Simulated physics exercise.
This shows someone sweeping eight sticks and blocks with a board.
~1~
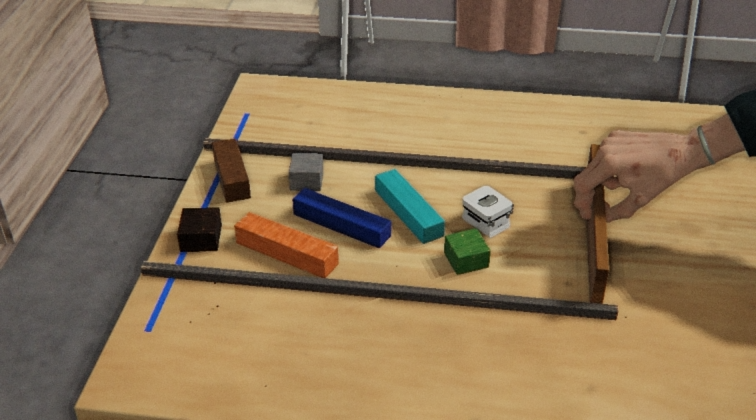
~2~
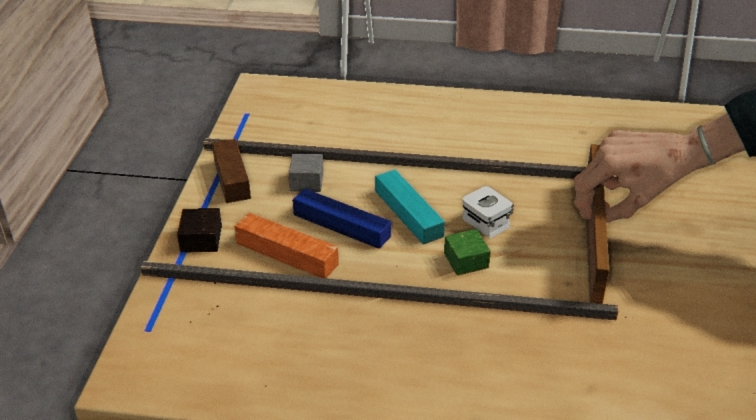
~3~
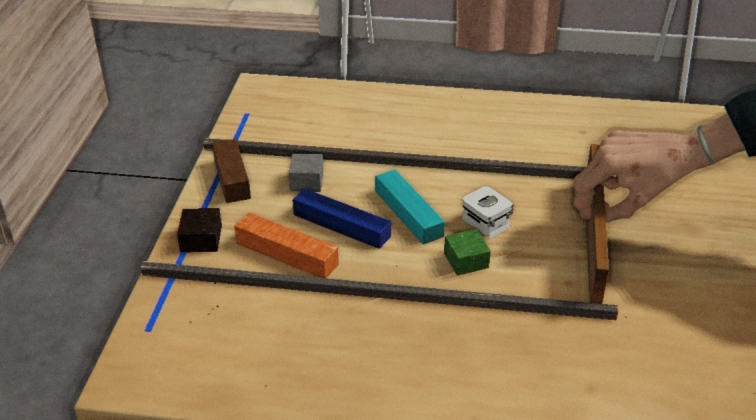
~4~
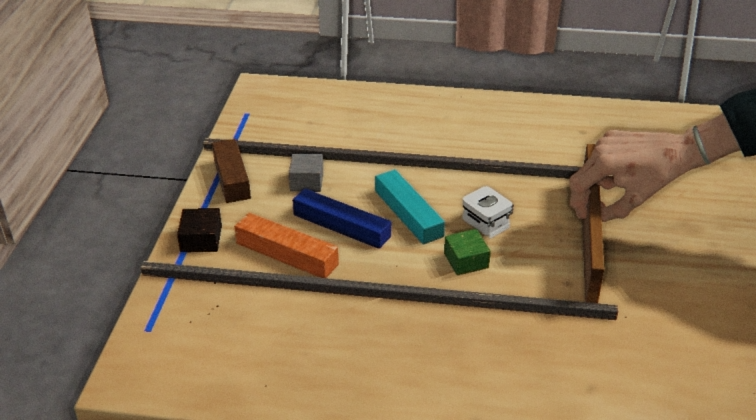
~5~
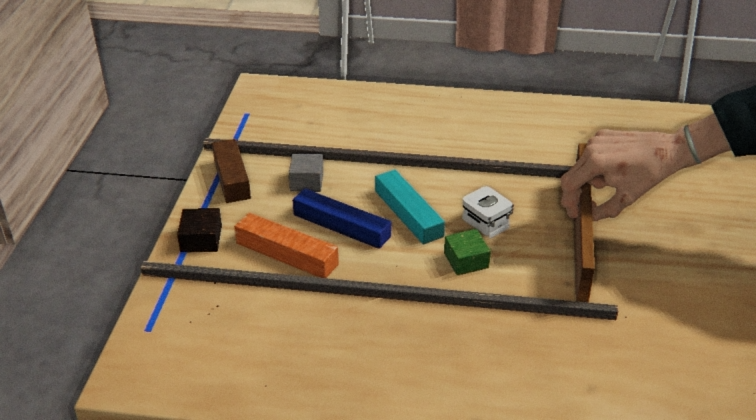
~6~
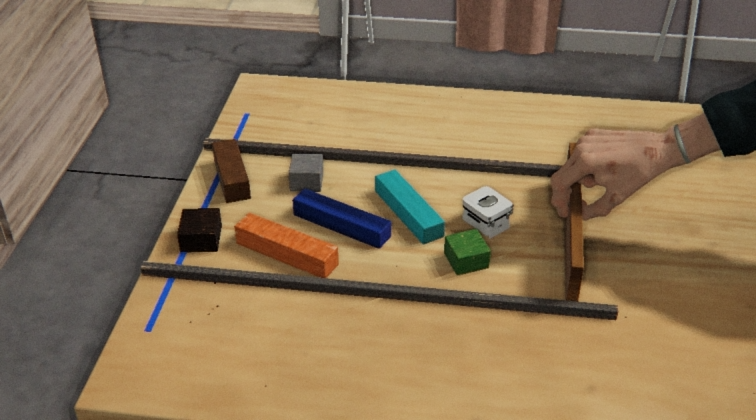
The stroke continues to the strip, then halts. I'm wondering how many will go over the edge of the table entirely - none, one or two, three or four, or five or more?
Turns out five or more get pushed past the edge and drop.
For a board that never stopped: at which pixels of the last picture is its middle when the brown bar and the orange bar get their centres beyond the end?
The middle would be close to (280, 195) and then close to (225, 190).
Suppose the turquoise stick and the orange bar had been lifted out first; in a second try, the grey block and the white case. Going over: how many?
Counts - first: 3; second: 4.
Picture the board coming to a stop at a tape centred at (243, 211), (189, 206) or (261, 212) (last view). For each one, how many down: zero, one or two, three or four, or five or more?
The counts for the three tapes are either three or four, five or more and either one or two.
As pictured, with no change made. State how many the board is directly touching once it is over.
2 in contact.
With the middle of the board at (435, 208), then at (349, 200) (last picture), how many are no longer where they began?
The first number is 4, the next one 7.
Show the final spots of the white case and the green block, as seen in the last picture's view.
Final pixels, roughly: (197, 177) for the first, (174, 226) for the other.
A little later, none off yet; black block at rest near (200, 230); brown bar at rest near (231, 170); grey block at rest near (306, 172).
When it is over, the number that fall off is five or more; down, turquoise stick, blue stick, orange bar, grey block, brown bar and black block.
